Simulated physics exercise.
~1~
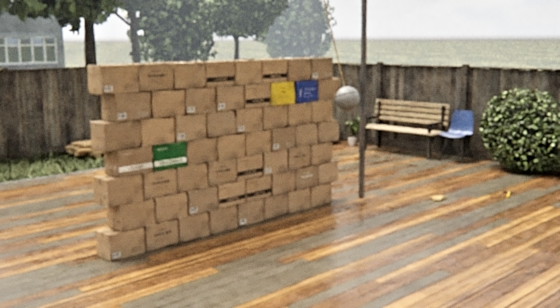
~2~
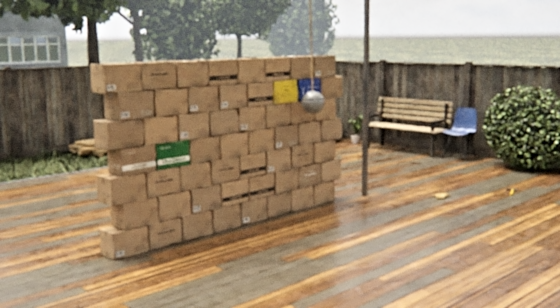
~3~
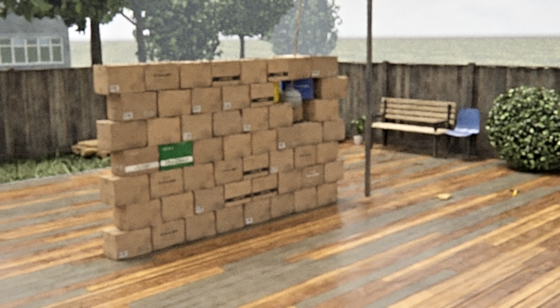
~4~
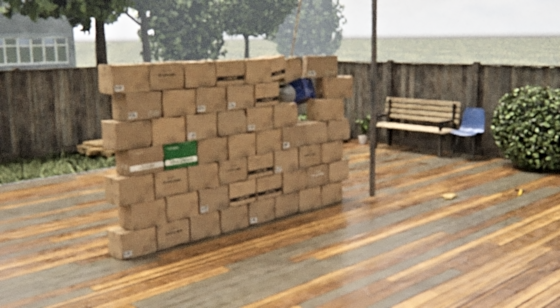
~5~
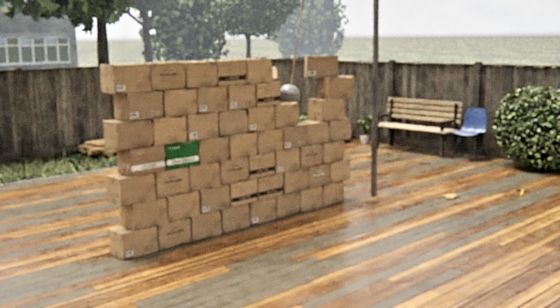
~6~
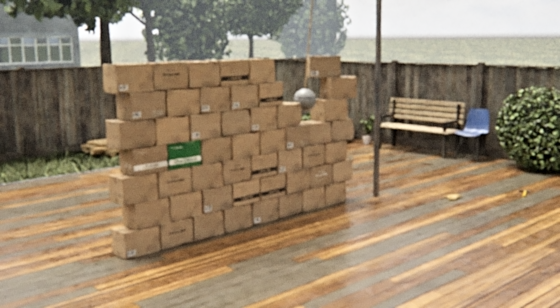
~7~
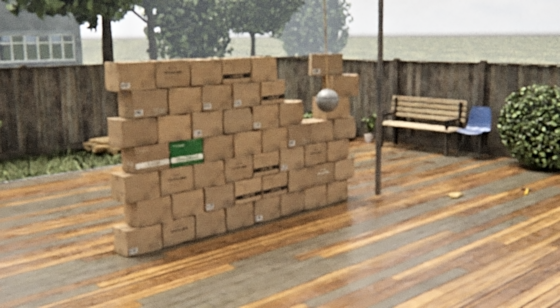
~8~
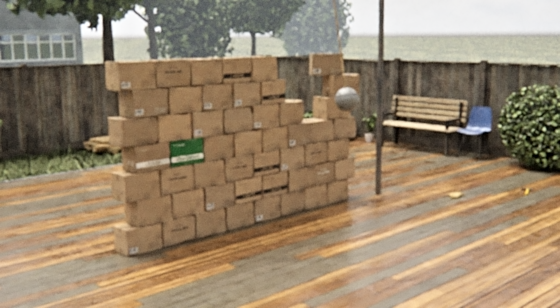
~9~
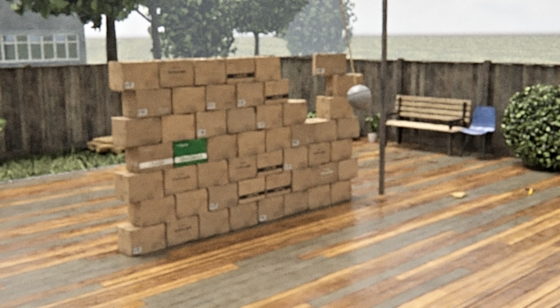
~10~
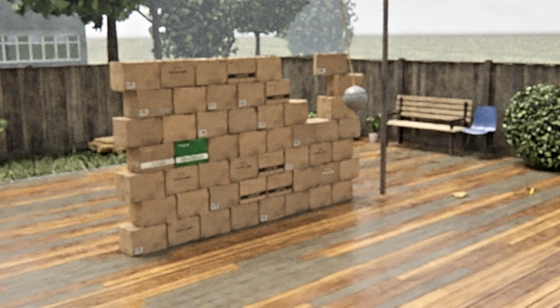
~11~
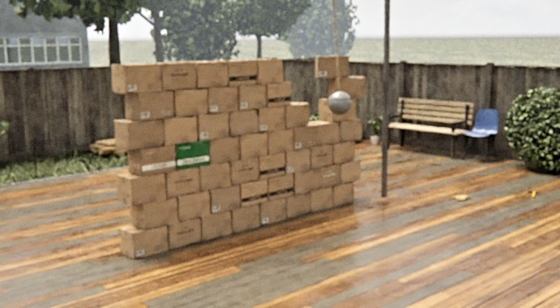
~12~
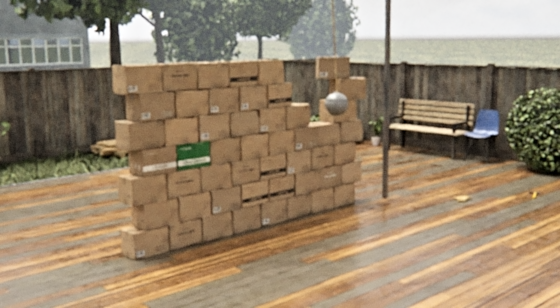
A wall of cartons loses its blue and yellow ones when a swinging ball hits it.
